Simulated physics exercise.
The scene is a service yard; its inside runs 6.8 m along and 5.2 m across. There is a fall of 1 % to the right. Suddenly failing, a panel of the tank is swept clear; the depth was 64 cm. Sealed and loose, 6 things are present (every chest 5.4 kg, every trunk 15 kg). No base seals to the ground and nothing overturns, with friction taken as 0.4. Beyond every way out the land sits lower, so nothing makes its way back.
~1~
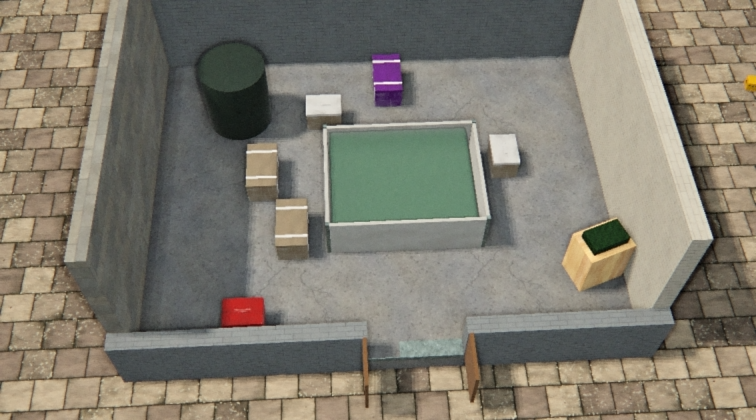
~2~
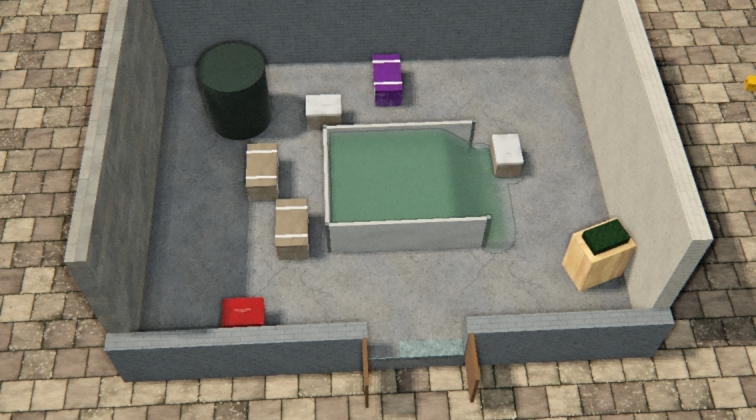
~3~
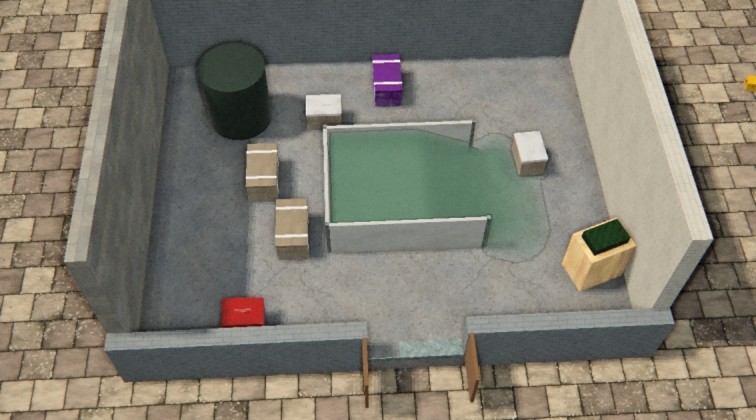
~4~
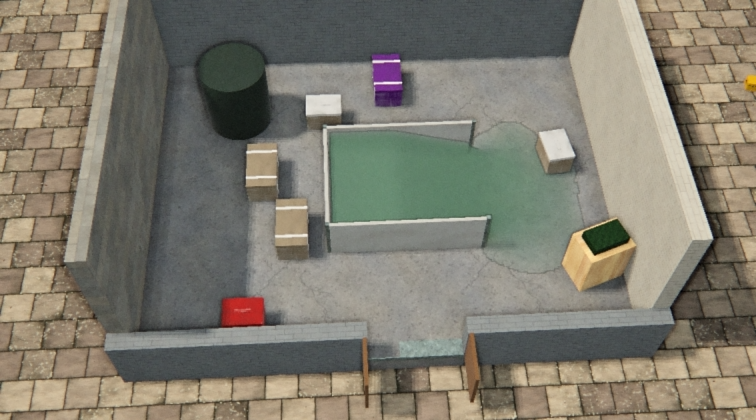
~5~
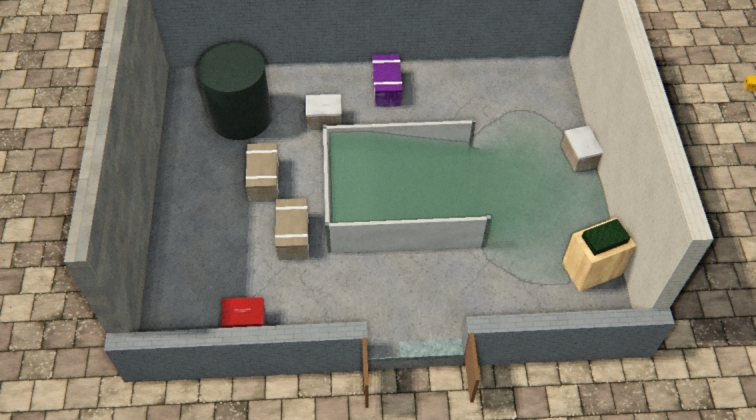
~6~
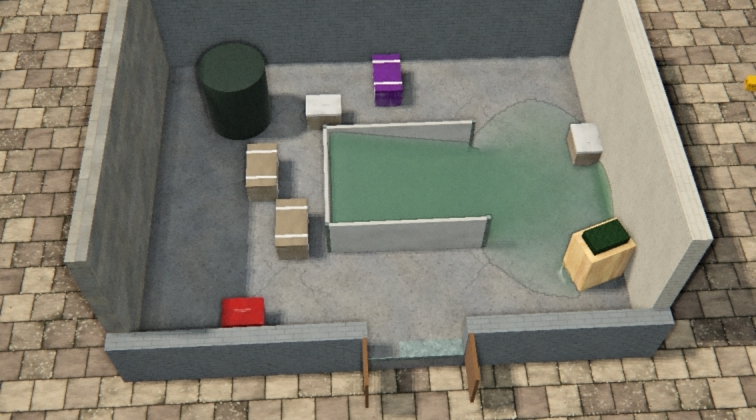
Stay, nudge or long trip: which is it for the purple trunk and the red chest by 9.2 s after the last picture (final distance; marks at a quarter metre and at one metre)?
The purple trunk ought to be borne away. The red chest ought to budge somewhat.
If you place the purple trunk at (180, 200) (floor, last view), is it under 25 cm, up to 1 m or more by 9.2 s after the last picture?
By that time it is swept a long way.
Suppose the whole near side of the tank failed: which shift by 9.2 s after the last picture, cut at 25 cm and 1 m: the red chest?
From there, the red chest gets swept far.
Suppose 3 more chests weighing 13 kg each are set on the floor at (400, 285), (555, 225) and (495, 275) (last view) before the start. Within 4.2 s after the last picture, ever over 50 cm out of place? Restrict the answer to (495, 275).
Looks like it's too far.
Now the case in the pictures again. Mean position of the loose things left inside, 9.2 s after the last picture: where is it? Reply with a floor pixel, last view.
That lands at roughly (246, 263).
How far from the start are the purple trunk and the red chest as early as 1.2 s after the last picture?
I'd guess about 0 cm and 0 cm by that point.
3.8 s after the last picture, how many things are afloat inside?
3.
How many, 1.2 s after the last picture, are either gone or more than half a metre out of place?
At that time I count 1.
Then, 1.2 s after the last picture the purple trunk is near (387, 72), 0.0 m from its start, aground; the red chest is near (242, 311), 0.0 m from its start, aground; 0 of 6 are out; 1 afloat.
Then, 3.8 s after the last picture the purple trunk is near (296, 92), 1.5 m from its start, afloat; the red chest is near (242, 311), 0.0 m from its start, aground; 0 of 6 are out; 3 afloat.
Then, 6.2 s after the last picture the purple trunk is near (237, 198), 3.4 m from its start, afloat; the red chest is near (157, 289), 1.2 m from its start, afloat; 0 of 6 are out; 5 afloat.
Then, 9.2 s after the last picture the purple trunk is near (300, 273), 4.0 m from its start, afloat; the red chest is near (195, 295), 0.7 m from its start, afloat; 0 of 6 are out; 6 afloat.
